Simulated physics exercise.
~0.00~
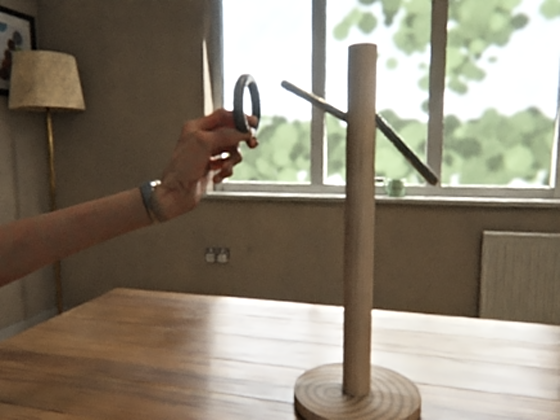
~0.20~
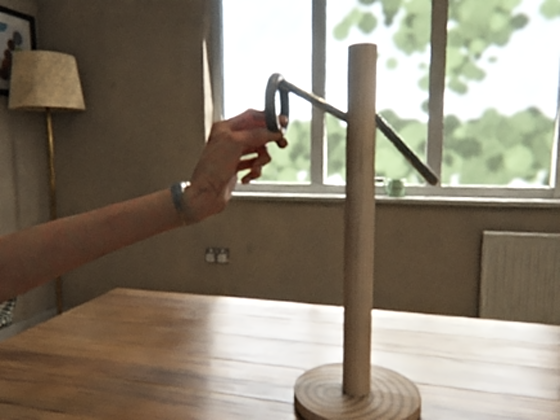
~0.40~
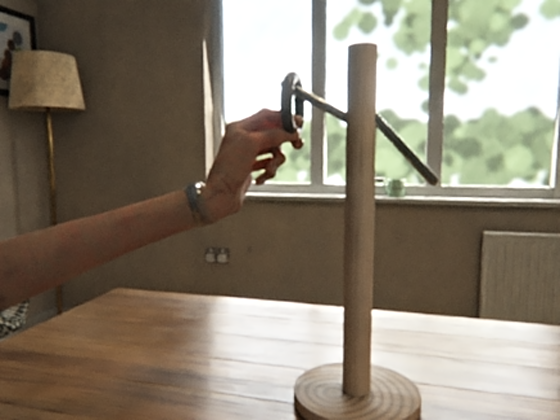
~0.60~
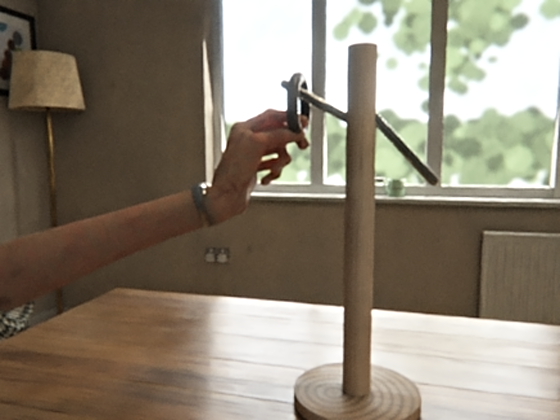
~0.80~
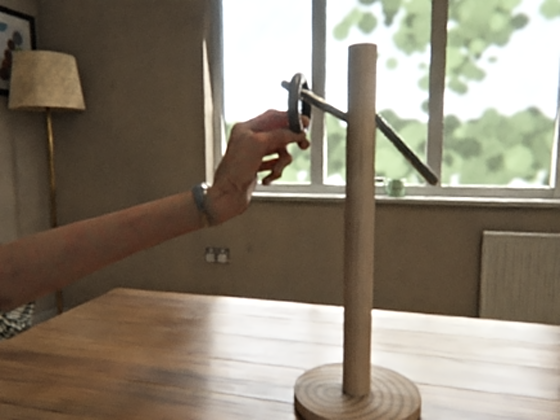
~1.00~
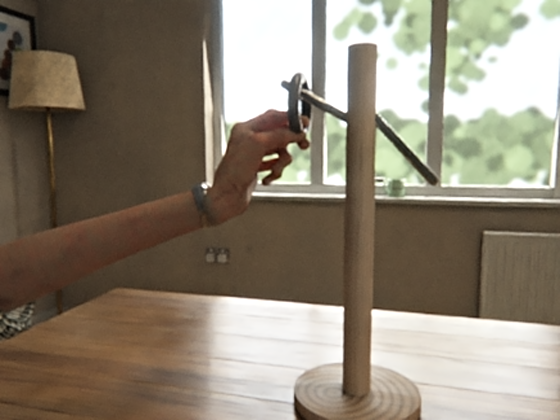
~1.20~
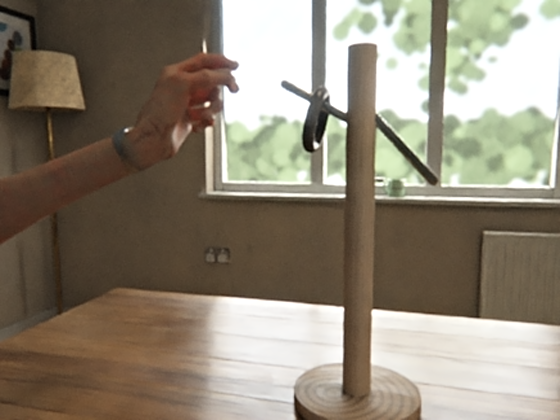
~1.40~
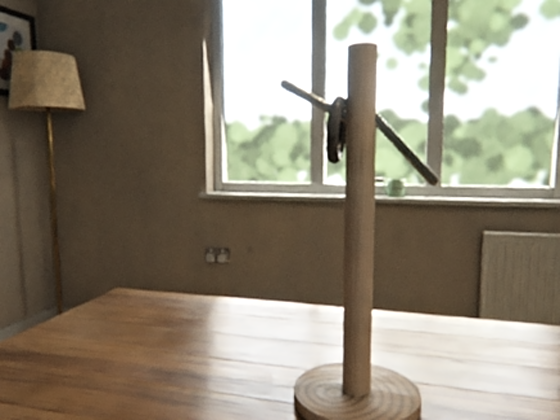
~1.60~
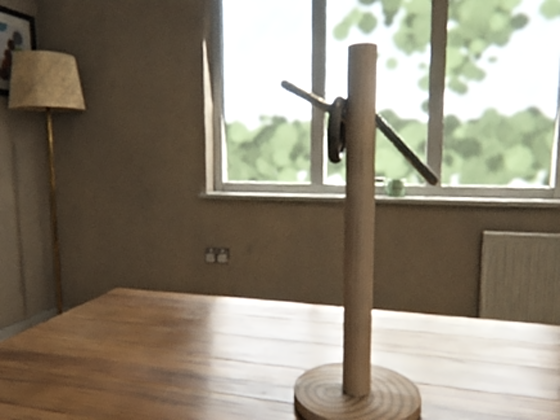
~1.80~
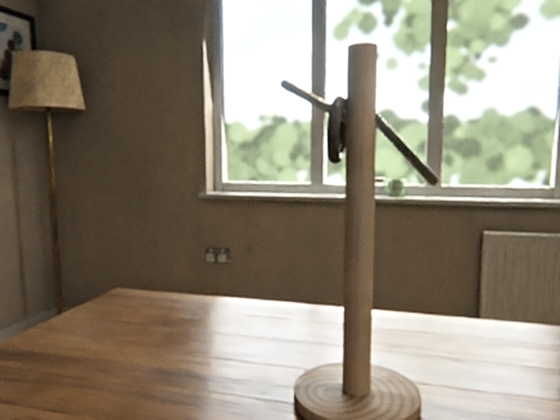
In a room with a window, a hand carried a dark ring rightward onto the slanted peg of a wooden stand on a table, then let go and drew back. The ring slid down the peg to the post and stayed hanging there.
